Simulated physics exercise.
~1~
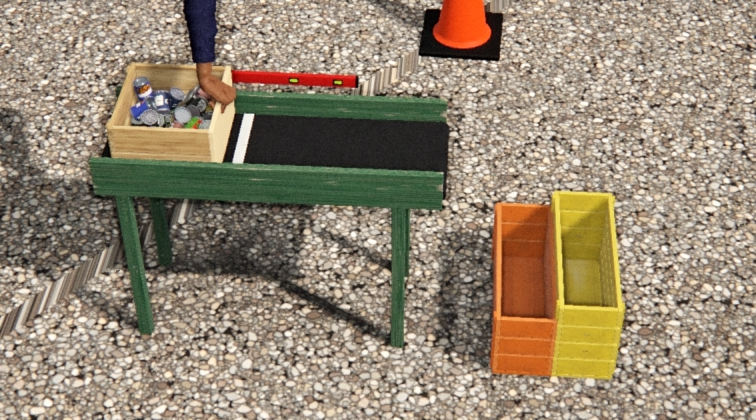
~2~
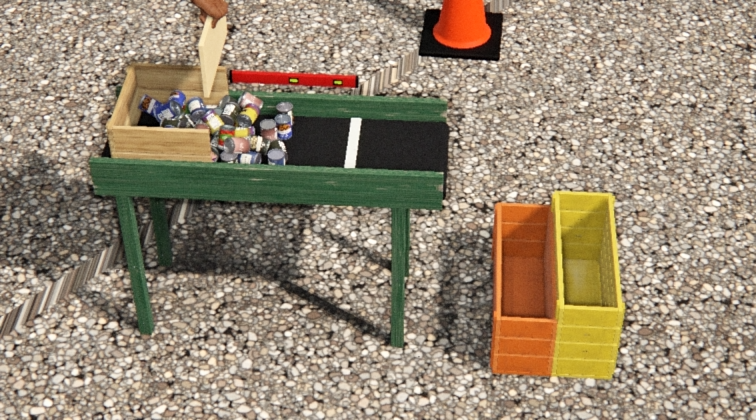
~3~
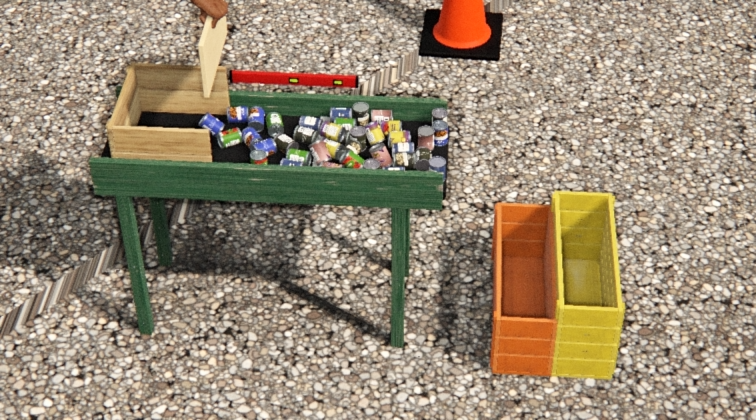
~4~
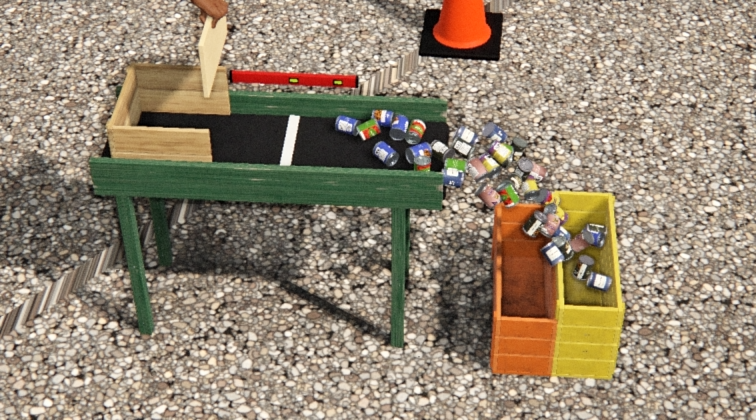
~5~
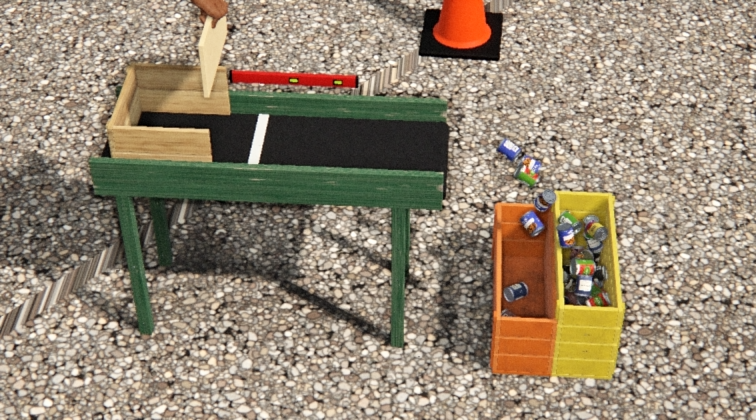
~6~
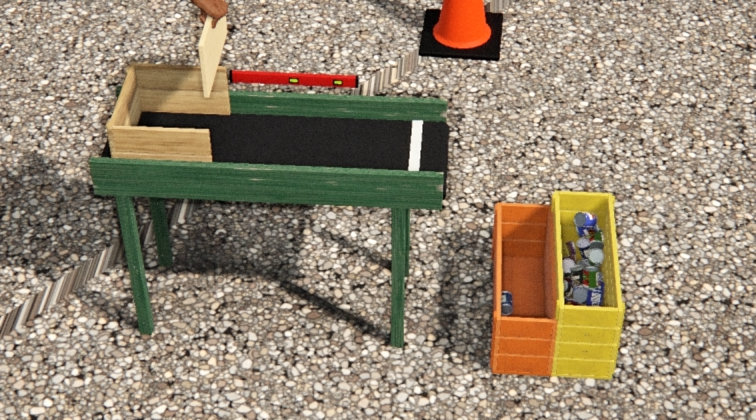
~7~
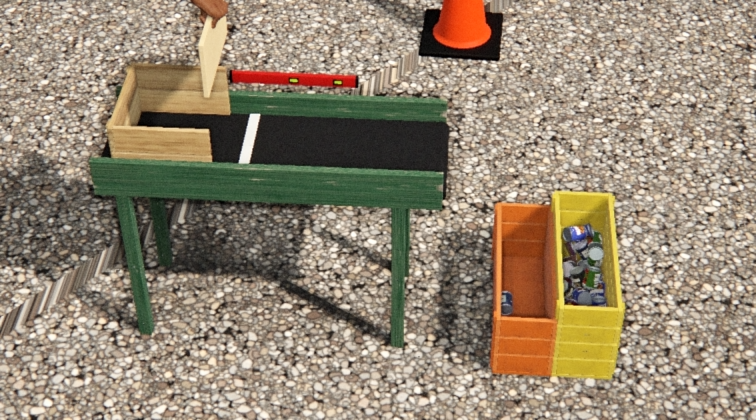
A hand lifts a gate and small tins ride right, falling mostly into the yellow box.
